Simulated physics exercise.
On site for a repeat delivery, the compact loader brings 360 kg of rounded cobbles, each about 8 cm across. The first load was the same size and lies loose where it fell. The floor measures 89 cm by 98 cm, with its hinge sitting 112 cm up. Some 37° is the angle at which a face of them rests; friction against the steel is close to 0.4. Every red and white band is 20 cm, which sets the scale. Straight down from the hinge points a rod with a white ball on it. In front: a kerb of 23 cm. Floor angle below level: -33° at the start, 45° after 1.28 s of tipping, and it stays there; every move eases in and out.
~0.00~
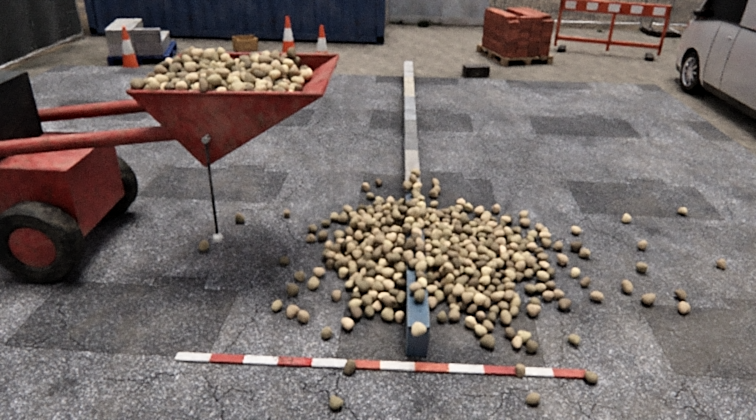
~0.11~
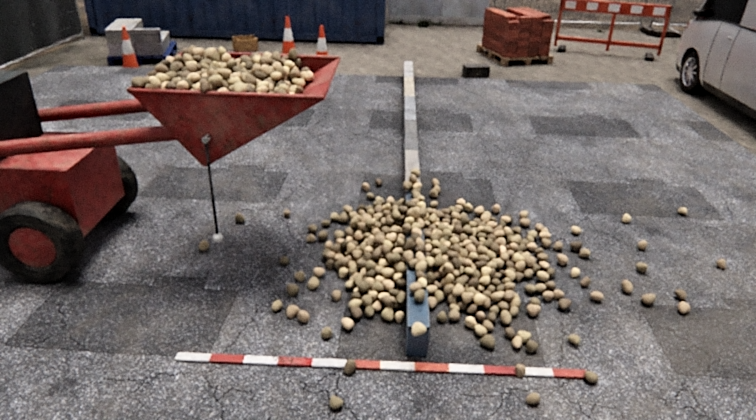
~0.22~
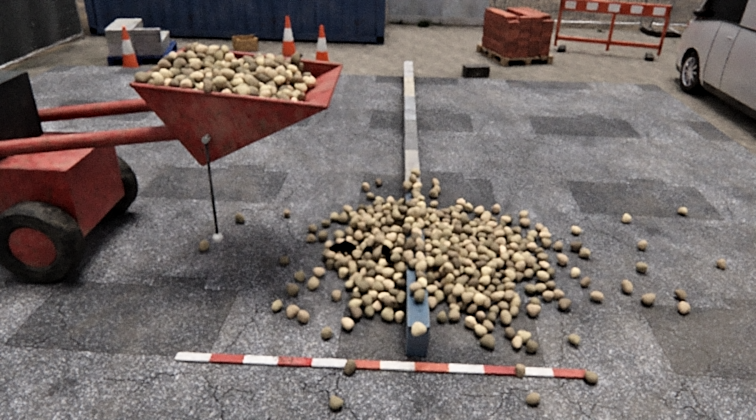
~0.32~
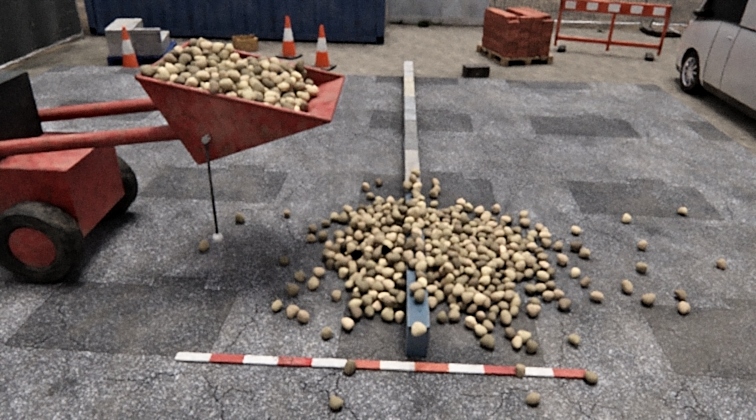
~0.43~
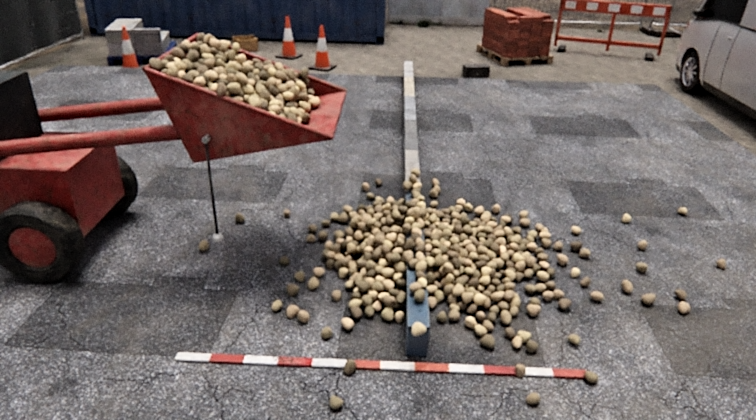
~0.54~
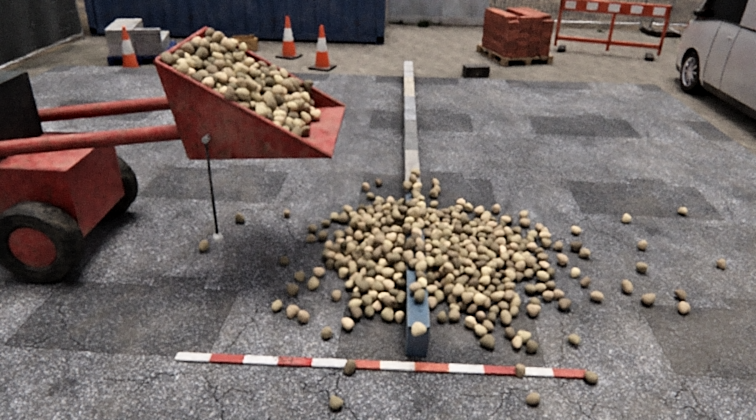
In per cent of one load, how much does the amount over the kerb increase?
About 0 per cent.
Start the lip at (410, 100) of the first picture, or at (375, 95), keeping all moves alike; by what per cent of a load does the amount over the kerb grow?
40 % and 10 %.
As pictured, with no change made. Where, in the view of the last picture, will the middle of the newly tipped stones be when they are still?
Centre at roughly (341, 240).
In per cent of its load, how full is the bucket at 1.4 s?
About 30 percent.
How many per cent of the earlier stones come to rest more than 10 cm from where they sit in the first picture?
Around 5 in a hundred.
After 1.0 s the floor is at 33°; in per cent of one load, 97 in the bucket, 51 on this side of the kerb, 52 over the kerb; the foremost stones are at (666, 260).
After 1.4 s the floor is at 45°; in per cent of one load, 30 in the bucket, 118 on this side of the kerb, 52 over the kerb; the foremost stones are at (666, 260).
After 1.7 s the floor is at 45°; in per cent of one load, 1 in the bucket, 147 on this side of the kerb, 53 over the kerb; the foremost stones are at (666, 260).
After 4.2 s the floor is at 45°; in per cent of one load, 0 in the bucket, 148 on this side of the kerb, 53 over the kerb; the foremost stones are at (666, 260). Net gain over the kerb, 0.
